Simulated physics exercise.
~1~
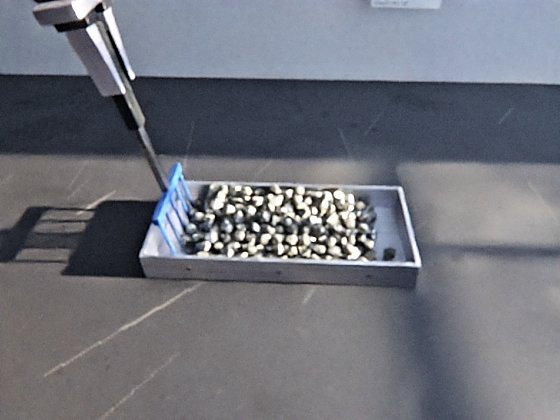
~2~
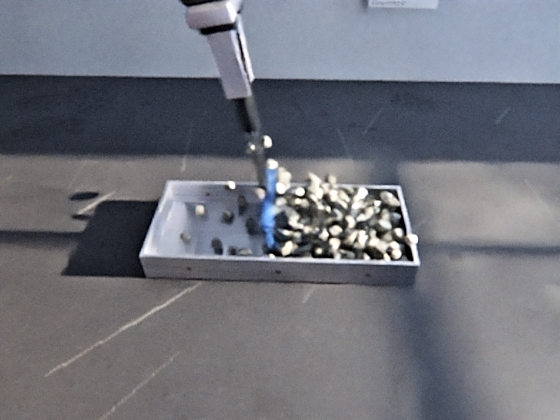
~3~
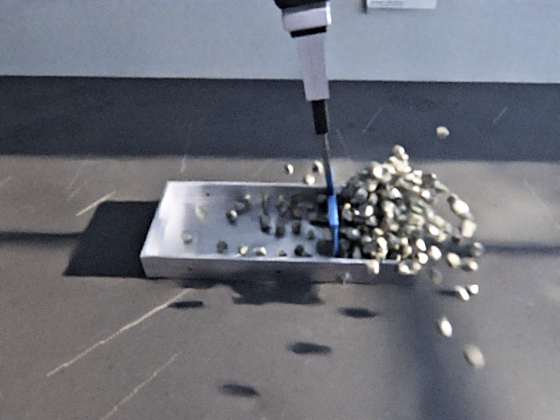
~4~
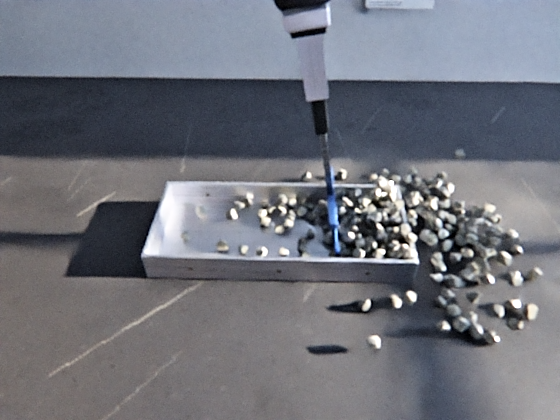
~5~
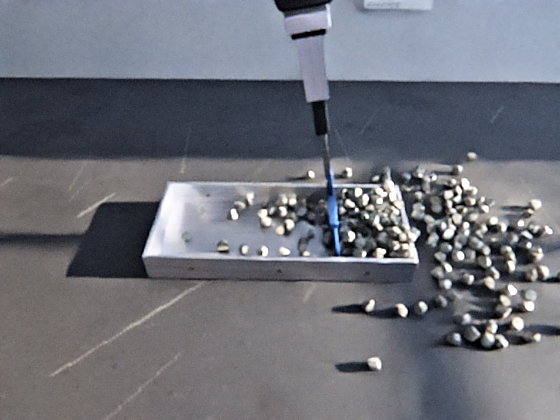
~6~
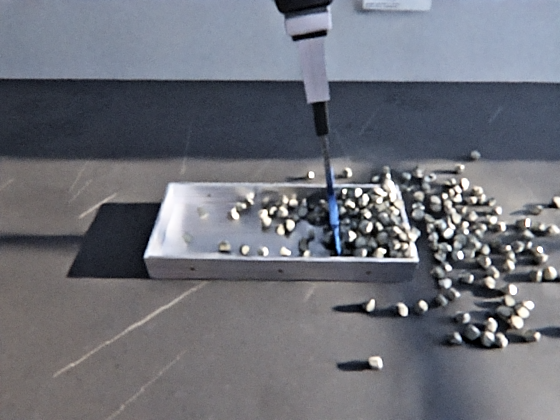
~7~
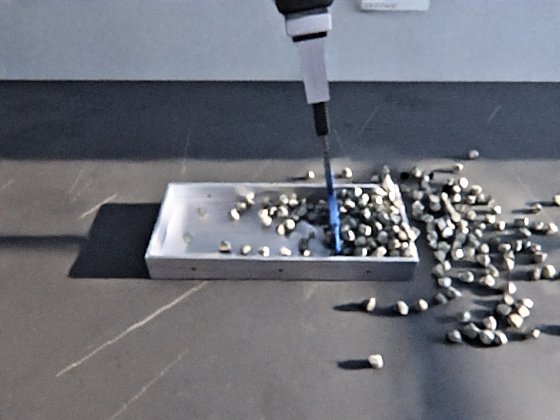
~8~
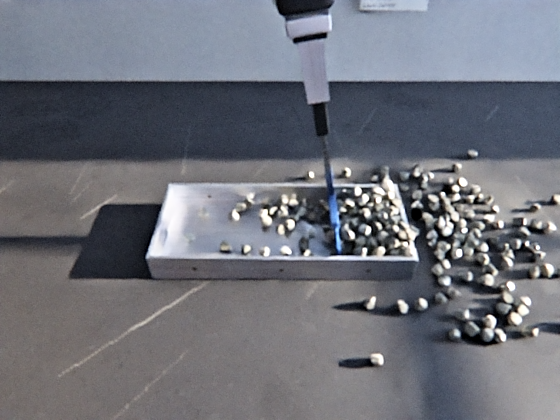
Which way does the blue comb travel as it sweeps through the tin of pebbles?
The comb moves to the right, going from the left end of the tin toward the right end.
